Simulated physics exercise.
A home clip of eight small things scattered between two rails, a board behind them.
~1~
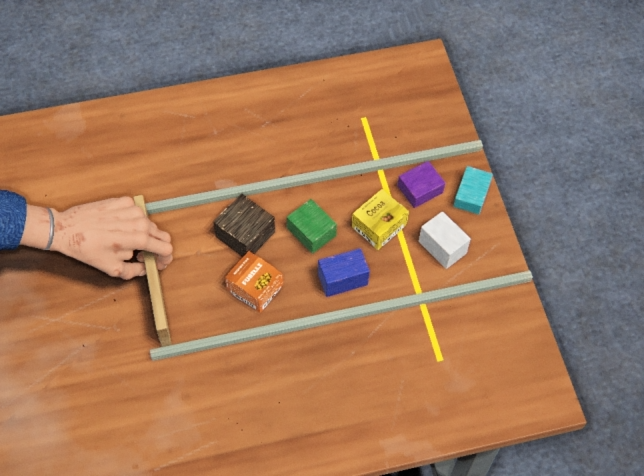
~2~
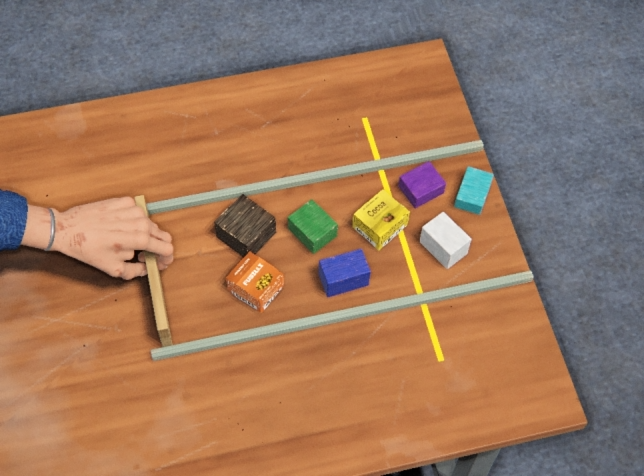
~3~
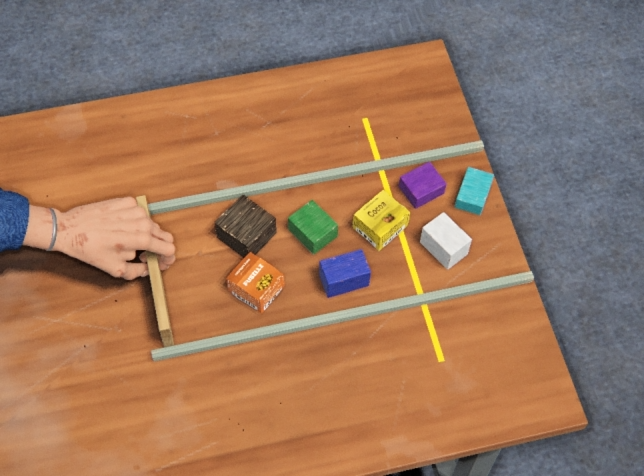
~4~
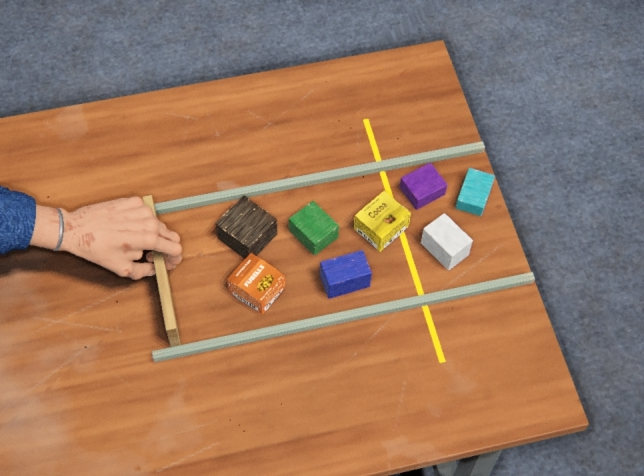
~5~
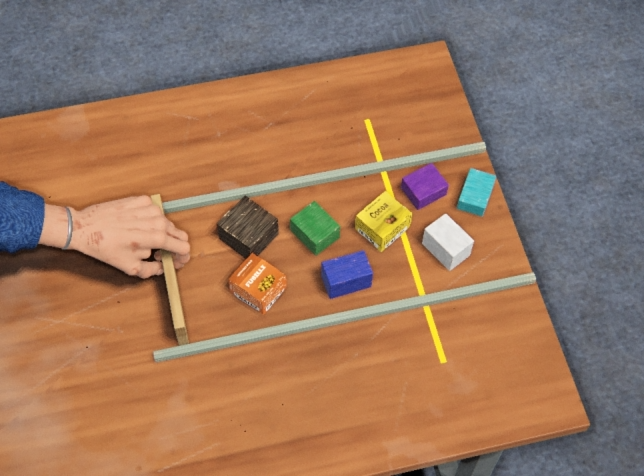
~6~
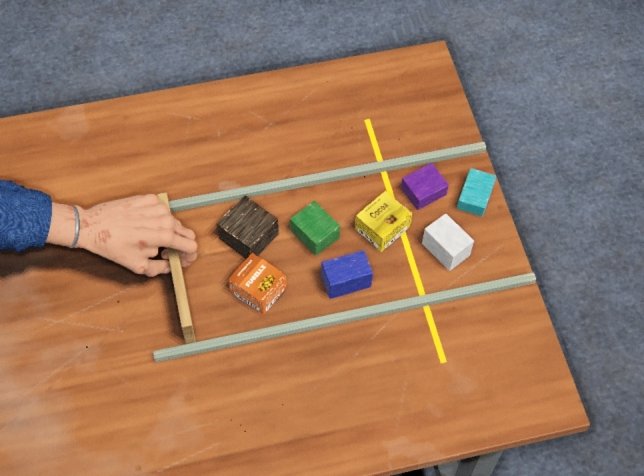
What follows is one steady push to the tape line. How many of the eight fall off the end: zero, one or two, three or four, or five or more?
The number that fall off is one or two.
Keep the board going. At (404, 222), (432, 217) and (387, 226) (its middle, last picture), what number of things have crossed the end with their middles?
It would be 1, 3 and 1.
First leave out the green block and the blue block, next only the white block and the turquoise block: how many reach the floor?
First 0, then 0.
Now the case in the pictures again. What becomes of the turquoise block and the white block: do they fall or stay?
The turquoise block falls, the white block stays on.
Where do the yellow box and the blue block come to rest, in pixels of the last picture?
First (496, 205), then (473, 251).
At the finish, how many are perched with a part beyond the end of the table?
1 of them.
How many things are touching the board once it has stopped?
2 of them.
A little later, none off yet; turquoise block at rest near (477, 192); white block at rest near (448, 242); purple block at rest near (425, 187).
Next, none off yet; turquoise block at rest near (477, 192); white block moving near (451, 244); purple block shifted about its own width near (446, 175).
When it is over, the number that fall off is one or two; down, turquoise block.
